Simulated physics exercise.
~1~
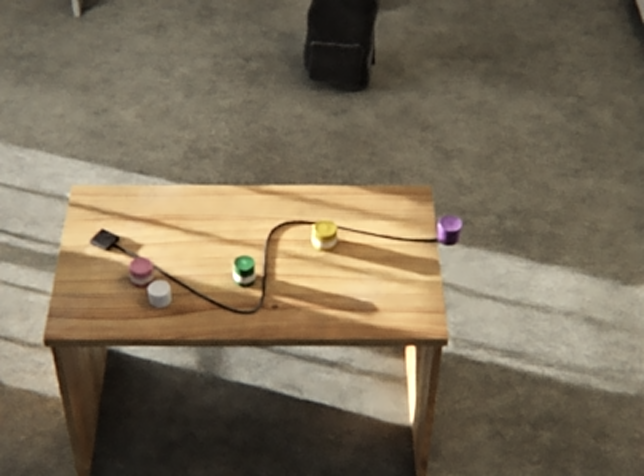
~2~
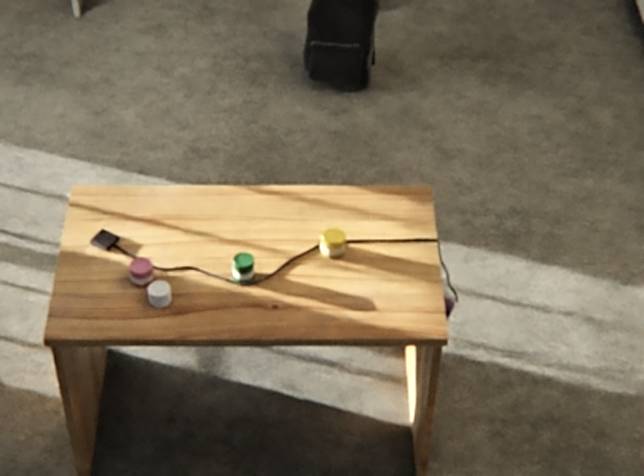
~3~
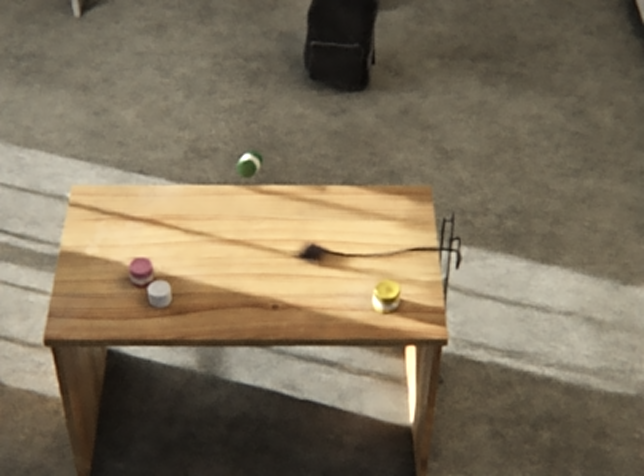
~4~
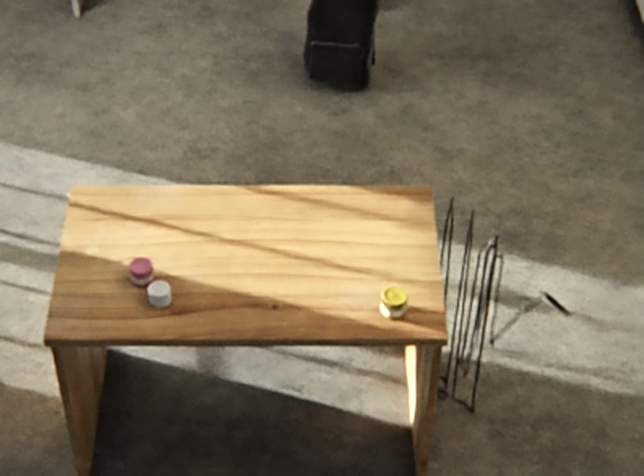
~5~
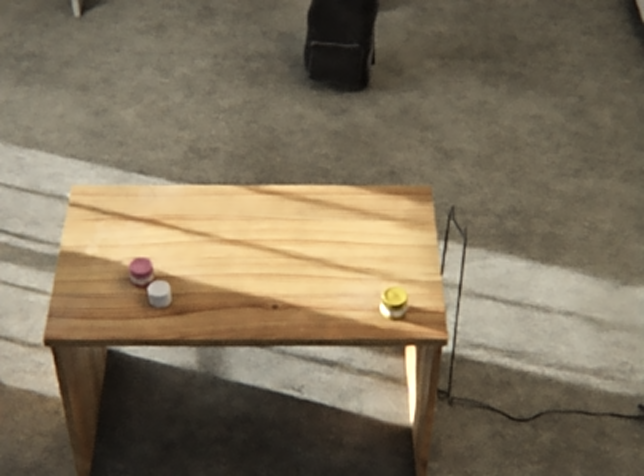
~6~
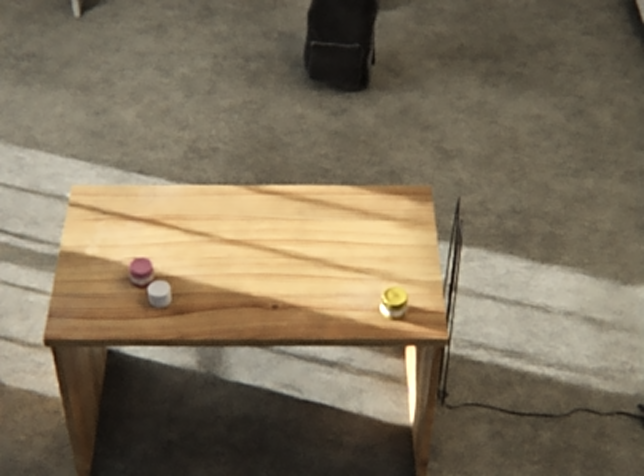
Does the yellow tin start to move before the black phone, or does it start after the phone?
The yellow tin starts to move first, shifting a little while the black phone is still in its original place on the desk.
Purple speaker falling off a wooden desk's right edge, its cable shifting a yellow tin and dragging the black phone off too.
